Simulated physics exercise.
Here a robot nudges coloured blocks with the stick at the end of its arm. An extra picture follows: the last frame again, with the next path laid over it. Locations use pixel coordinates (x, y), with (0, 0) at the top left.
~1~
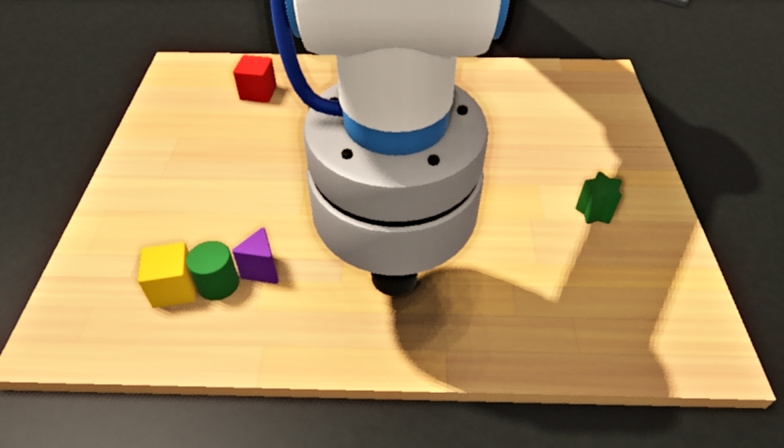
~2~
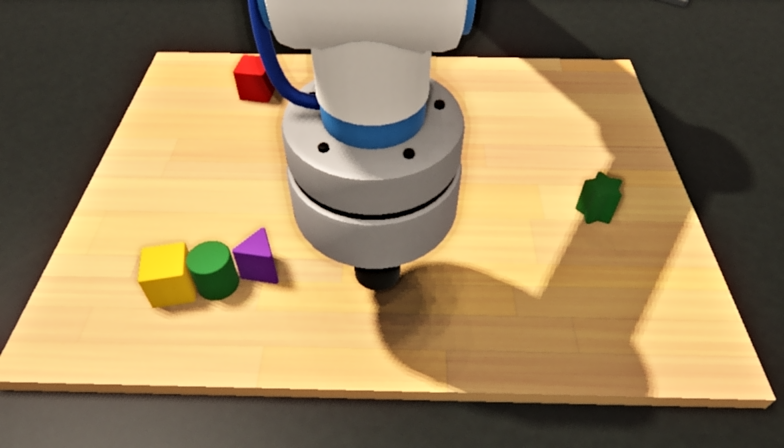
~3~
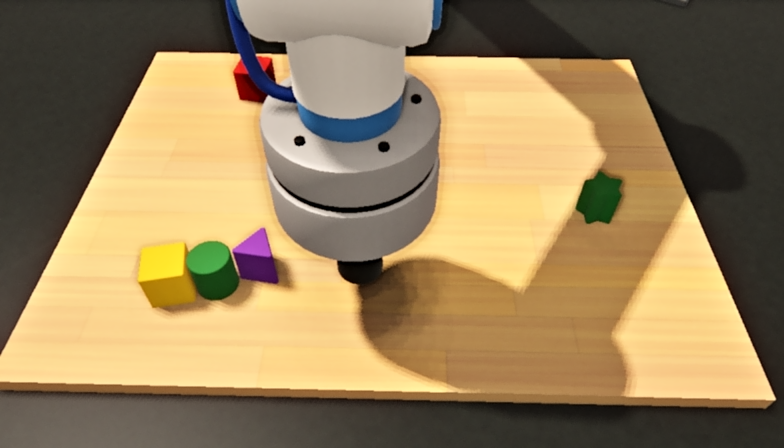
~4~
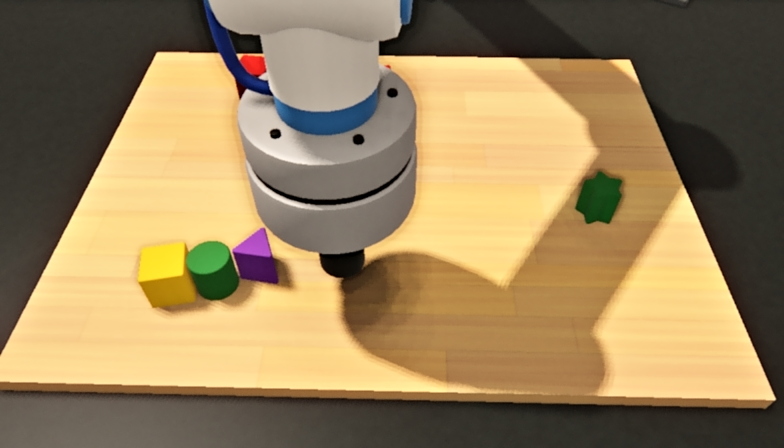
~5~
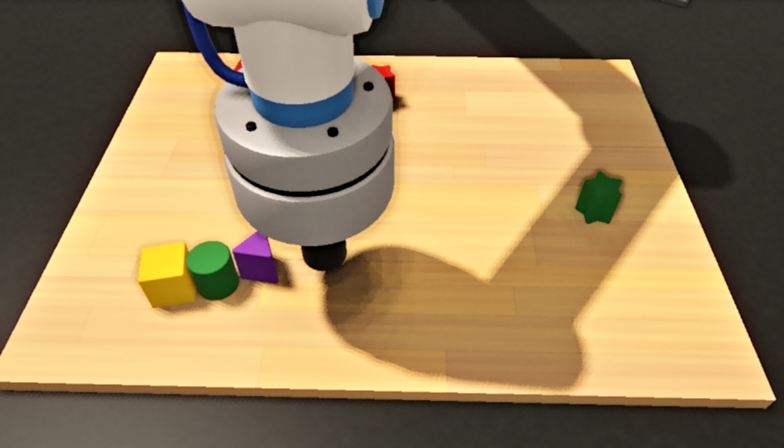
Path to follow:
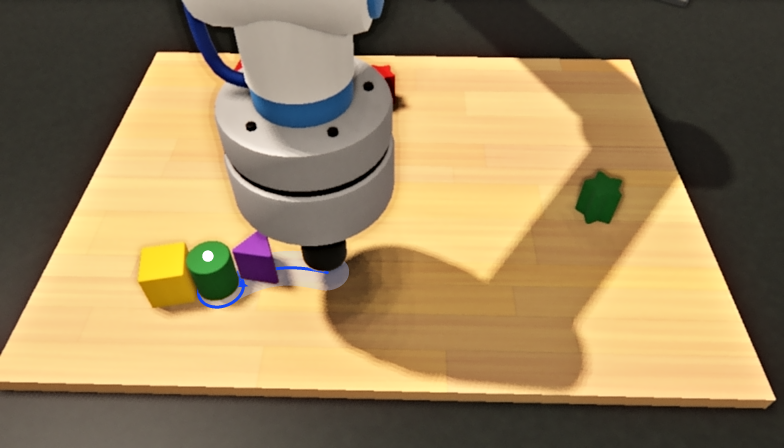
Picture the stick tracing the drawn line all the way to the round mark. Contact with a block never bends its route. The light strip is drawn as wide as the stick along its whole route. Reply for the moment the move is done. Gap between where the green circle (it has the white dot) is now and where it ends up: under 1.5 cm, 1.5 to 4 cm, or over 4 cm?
Shift: 1.5 to 4 cm.
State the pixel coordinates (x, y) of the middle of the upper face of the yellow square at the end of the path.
If I read the scene right, the answer is (122, 273).
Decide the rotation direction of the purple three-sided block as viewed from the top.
If we look at it from overhead, the purple three-sided block pivots clockwise.
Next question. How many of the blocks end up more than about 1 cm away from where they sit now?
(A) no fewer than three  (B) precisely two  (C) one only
It's A.
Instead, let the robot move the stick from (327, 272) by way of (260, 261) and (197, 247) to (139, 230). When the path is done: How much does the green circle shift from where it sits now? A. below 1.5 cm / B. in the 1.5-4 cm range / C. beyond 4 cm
Answer: B.
Path on the board, from (327, 272) over (292, 268) and (256, 273) to (221, 288); the dot is on the green circle.
What follows on the original path. Halfway along, stick (268, 251); yellow square (141, 266), turned 15° clockwise; green circle (190, 255); purple three-sided block (229, 241), turned 25° clockwise.
At the end, stick (214, 270); yellow square (122, 273); green circle (172, 249); purple three-sided block (207, 228), turned 50° clockwise.
